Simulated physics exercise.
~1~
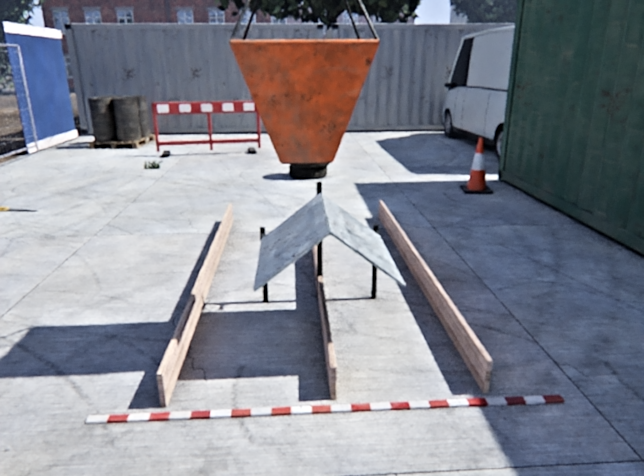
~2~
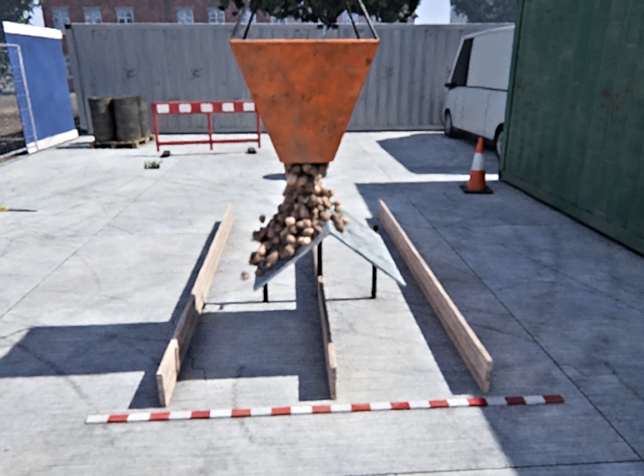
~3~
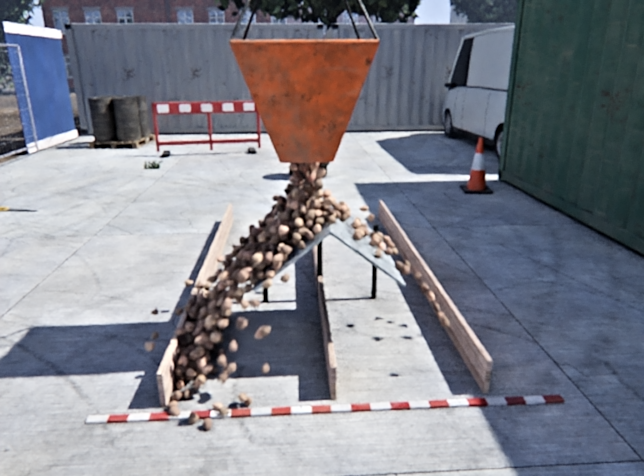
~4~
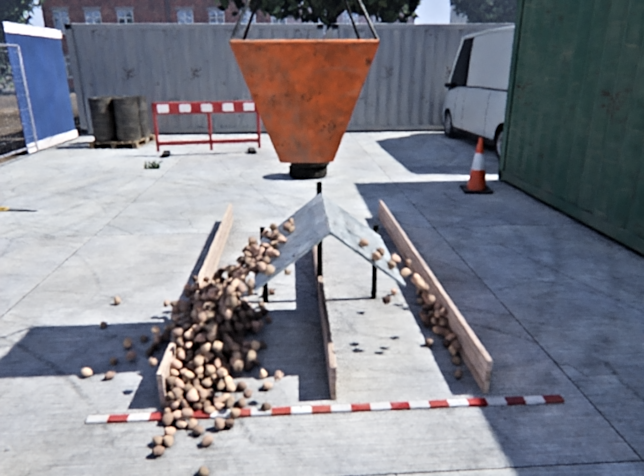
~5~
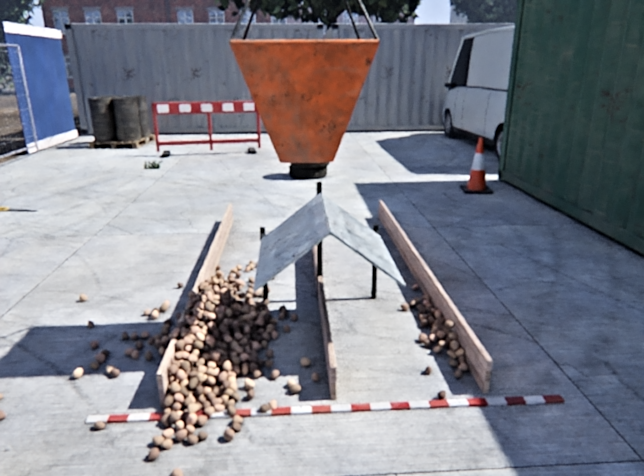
An orange skip hanging over a concrete yard dropped brown stones onto a peaked steel sheet, and most slid down the left side, burying part of that plank and spilling forward, while a small scattering settled in the right bay.
